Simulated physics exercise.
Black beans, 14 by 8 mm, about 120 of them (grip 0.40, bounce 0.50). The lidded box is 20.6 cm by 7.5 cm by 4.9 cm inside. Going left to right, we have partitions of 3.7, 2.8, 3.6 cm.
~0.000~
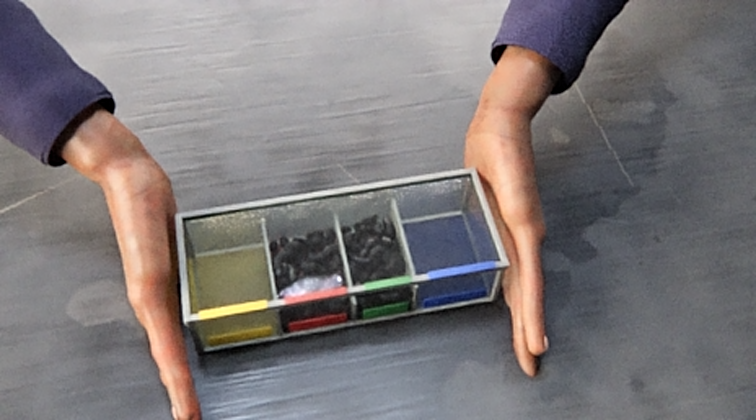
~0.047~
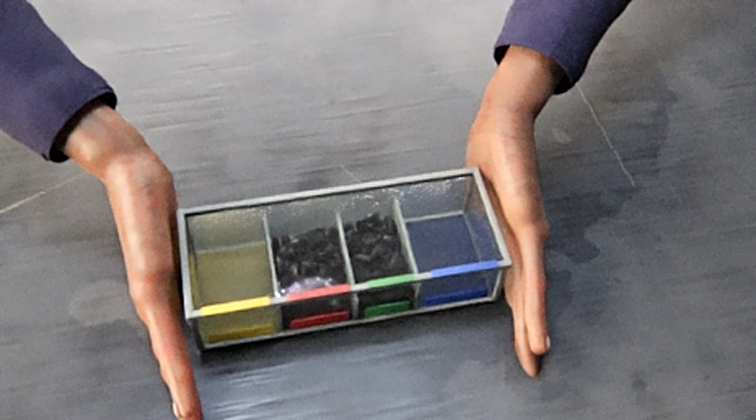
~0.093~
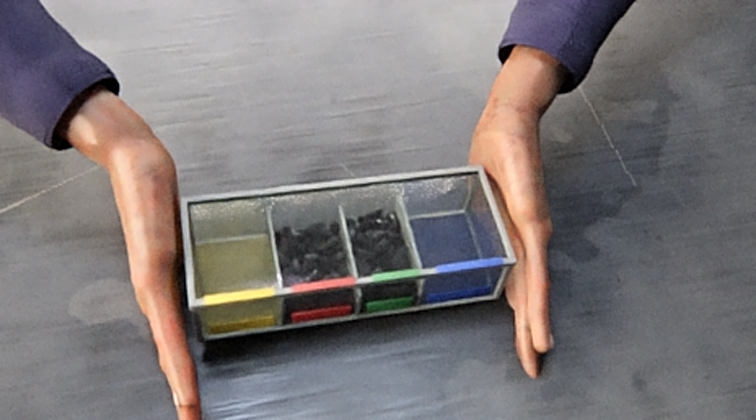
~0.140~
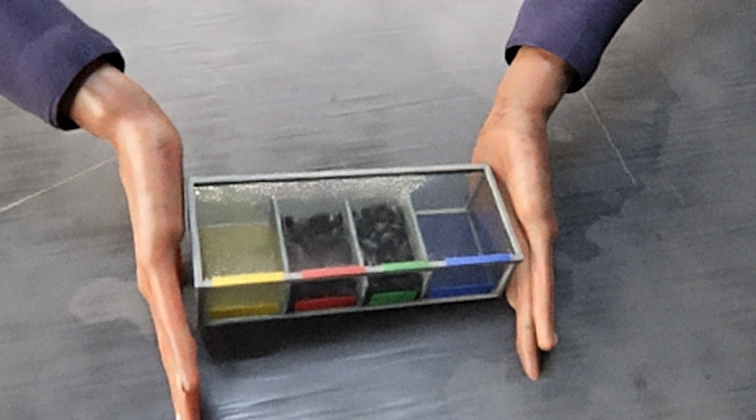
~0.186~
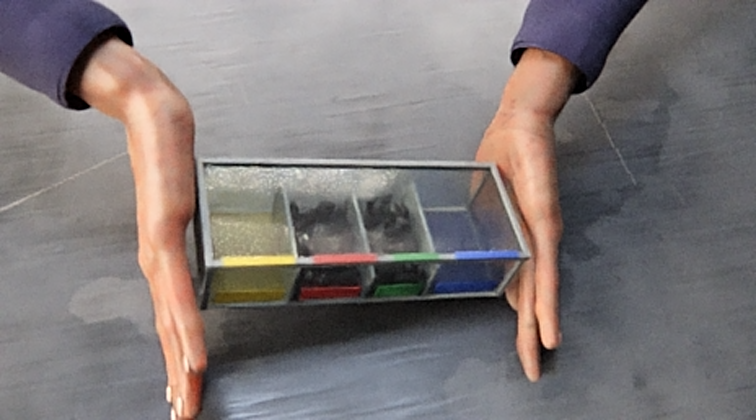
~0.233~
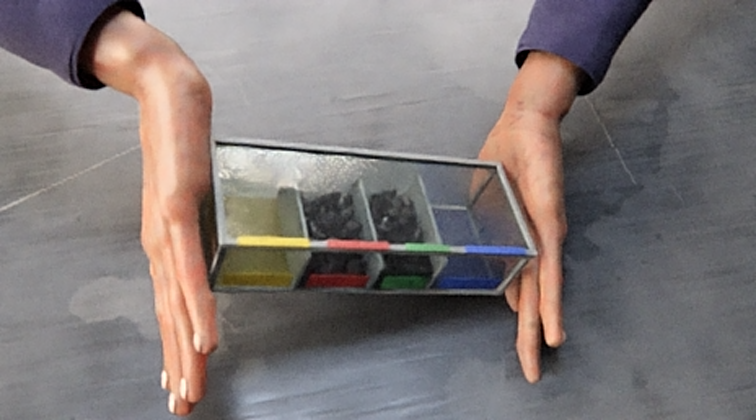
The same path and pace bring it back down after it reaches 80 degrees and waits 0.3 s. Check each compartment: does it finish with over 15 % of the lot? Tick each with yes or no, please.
Red - yes; blue - yes; green - yes; yellow - no.
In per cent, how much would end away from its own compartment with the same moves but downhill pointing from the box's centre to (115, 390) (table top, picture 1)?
Roughly 25 percent of them.
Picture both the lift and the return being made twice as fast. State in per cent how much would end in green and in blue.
Result in per cent: Green 60; blue 20.
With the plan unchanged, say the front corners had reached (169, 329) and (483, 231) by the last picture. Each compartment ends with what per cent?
Per cent by compartment: Red 60, blue 0, green 30, yellow 10.
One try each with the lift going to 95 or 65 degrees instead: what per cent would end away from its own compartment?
First try: Around 45 %; second try: Around 5 %.
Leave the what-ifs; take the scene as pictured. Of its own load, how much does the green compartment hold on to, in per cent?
Something like 90 in a hundred.
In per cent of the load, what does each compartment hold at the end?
Per cent by compartment - red 25, blue 25, green 50, yellow 0.
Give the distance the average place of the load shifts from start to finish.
Around 3.0 centimetres, start to finish.
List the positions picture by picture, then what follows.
The first picture shows box tilt 0 degrees, front corners at (191, 317) and (502, 263); red 45 %, green 55 %.
The second picture shows box tilt 1 degrees, front corners at (193, 313) and (504, 262).
The third picture shows box tilt 4 degrees, front corners at (196, 302) and (509, 260), lowest corner right back.
The fourth picture shows box tilt 9 degrees, front corners at (203, 283) and (516, 257), lowest corner right back.
The fifth picture shows box tilt 15 degrees, front corners at (213, 263) and (523, 254), lowest corner right back.
The sixth picture shows box tilt 20 degrees, front corners at (227, 241) and (529, 252), lowest corner right back; red 45 %, green 55 %. The box's pace is about 115 degrees a second.
Then, at 0.99 s, tilt 80 degrees; red 30 %, blue 15 %, green 55 %.
After 1.50 s, tilt 42 degrees; red 25 %, blue 25 %, green 50 %.
After 2.07 s, tilt 0 degrees; red 25 %, blue 25 %, green 50 %.
By 2.5 s all is still; red 25 %, blue 25 %, green 50 %, yellow 0 %.
